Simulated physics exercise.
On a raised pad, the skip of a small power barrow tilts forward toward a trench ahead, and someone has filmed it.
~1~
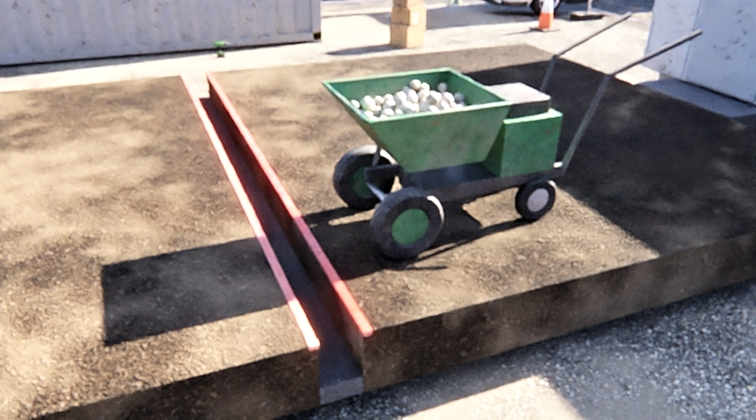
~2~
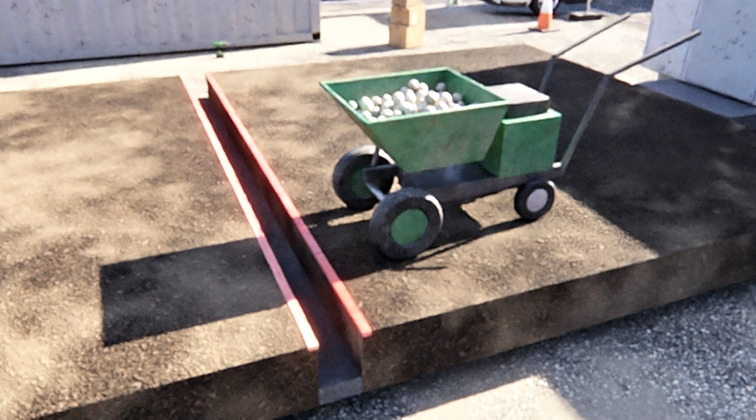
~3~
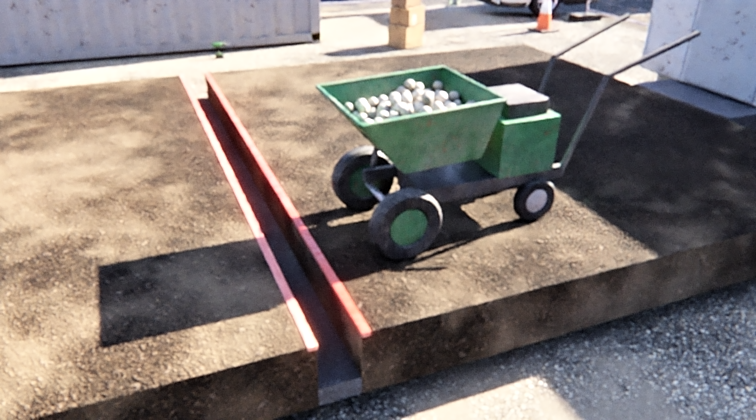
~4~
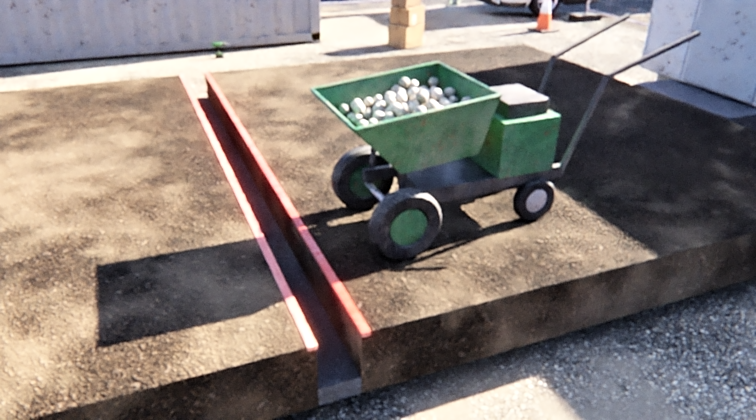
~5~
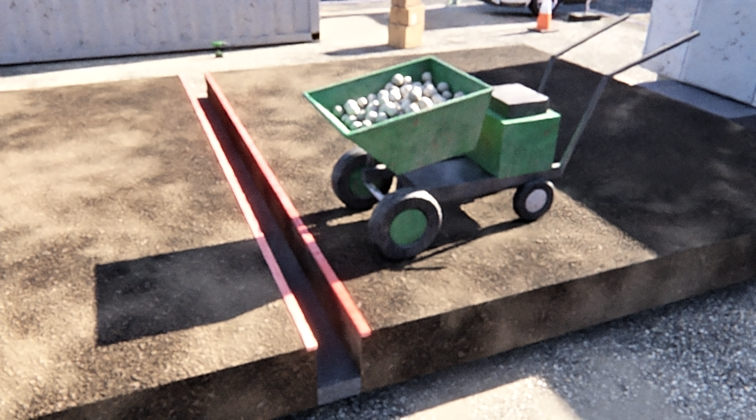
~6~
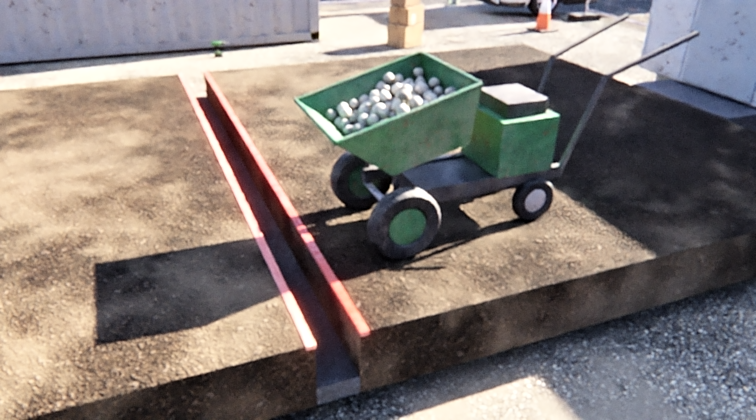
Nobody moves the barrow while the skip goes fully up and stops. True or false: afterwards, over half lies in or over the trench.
False.
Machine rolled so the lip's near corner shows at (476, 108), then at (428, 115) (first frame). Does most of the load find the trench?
For the first try, shy of half; for the second, past the halfway mark.
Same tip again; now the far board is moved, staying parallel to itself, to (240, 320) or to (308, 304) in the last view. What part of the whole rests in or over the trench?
Well, it'd be something like 90 per cent the first time and 0 per cent the second.
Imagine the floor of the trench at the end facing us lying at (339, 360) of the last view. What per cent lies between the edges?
Estimate: Approx. 10 per cent.
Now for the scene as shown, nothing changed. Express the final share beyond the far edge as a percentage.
About 80 per cent.
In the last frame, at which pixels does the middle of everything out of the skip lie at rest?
Around (225, 252).
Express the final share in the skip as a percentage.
Result: Close to 15 per cent.
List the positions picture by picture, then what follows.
Lip of the skip at (368, 122), level; top of the load at (430, 111), river pebbles; first edge of the trench at (346, 296); far edge at (296, 308), the trench under half as wide as the skip, and about as deep as wide, in the first picture.
Lip of the skip at (366, 123), level; top of the load at (428, 110), in the second picture.
Lip of the skip at (361, 126), tipped barely; top of the load at (425, 110), in the third picture.
Lip of the skip at (355, 130), tipped a little; top of the load at (420, 108), in the fourth picture.
Lip of the skip at (346, 136), tipped a little; top of the load at (423, 103), in the fifth picture.
Lip of the skip at (336, 143), tipped clearly; top of the load at (415, 101); first edge of the trench at (343, 296); far edge at (293, 308), in the sixth picture.
Soon, skip tipped steeply; all in the skip.
A while on, skip tipped steeply; most in the skip; about a quarter beyond it; a stray few falling.
Towards the end, skip tipped right over; about a quarter in the skip; a stray few in or heaped over the trench; most beyond it.
Finally, skip tipped right over; a small part in the skip; a small part in or heaped over the trench; most beyond it.
